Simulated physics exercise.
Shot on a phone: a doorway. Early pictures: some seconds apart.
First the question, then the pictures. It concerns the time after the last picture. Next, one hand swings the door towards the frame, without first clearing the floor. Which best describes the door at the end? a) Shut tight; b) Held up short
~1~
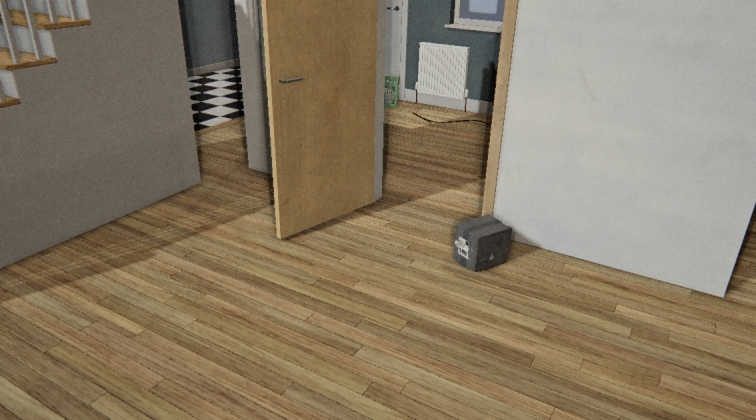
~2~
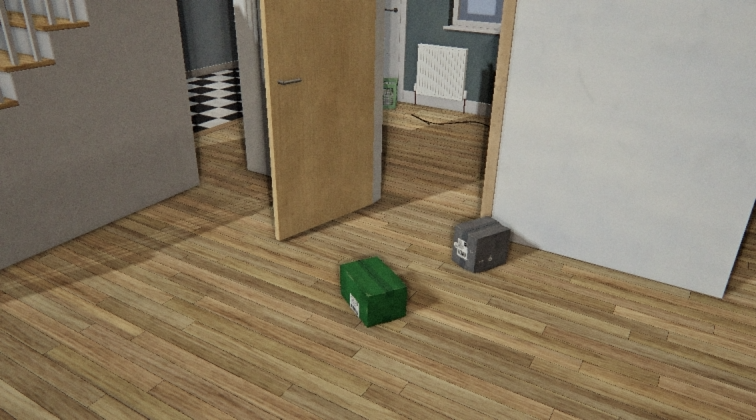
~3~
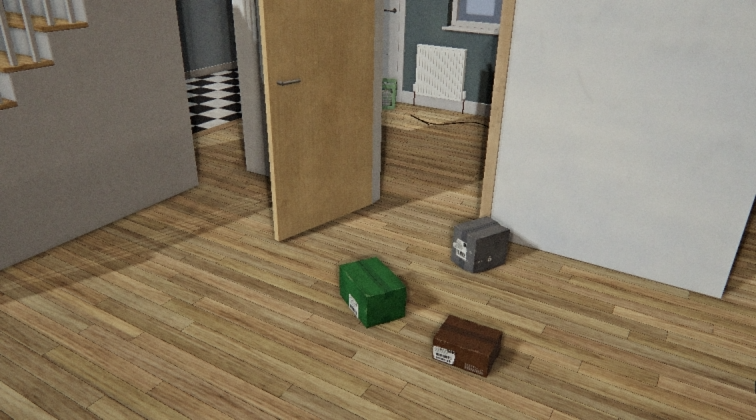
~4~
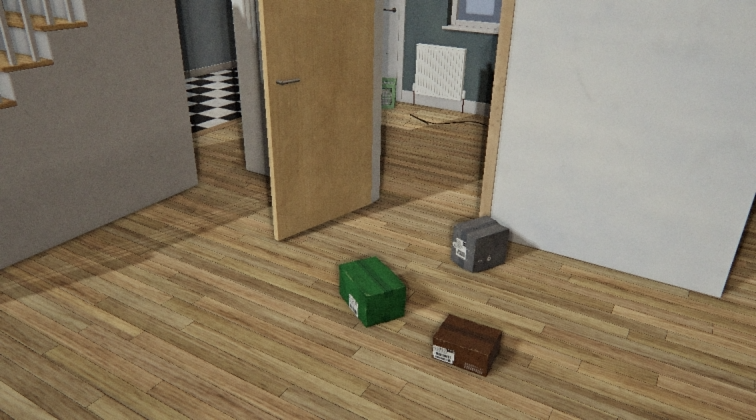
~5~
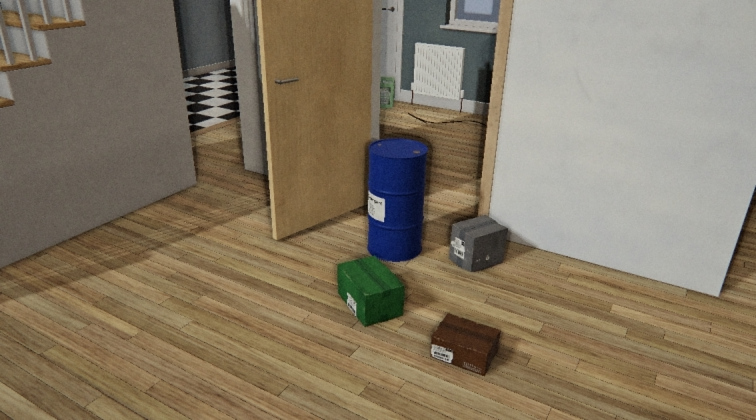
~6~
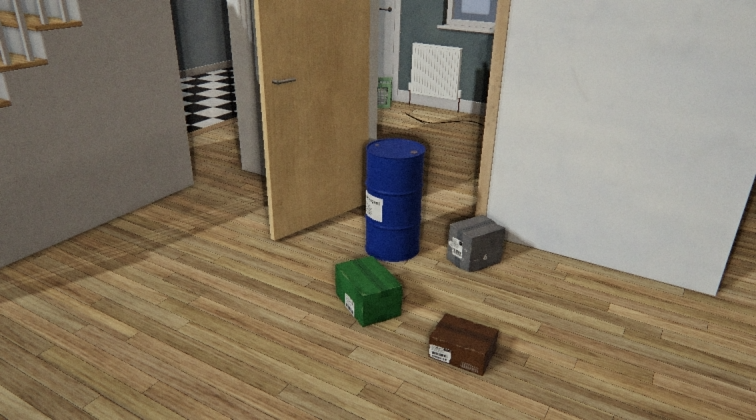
Option b: Held up short.
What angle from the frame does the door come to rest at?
The door ends up some 60° open.
Then, 0.40 s later than the last frame, open by 93°.
Then, 0.60 s later than the last frame, open by 80°.
Then, 0.80 s later than the last frame, open by 64°.
When it is over, open by 60°; all 4 as before. End places, in pixels of the last picture, blue drum near (395, 200).
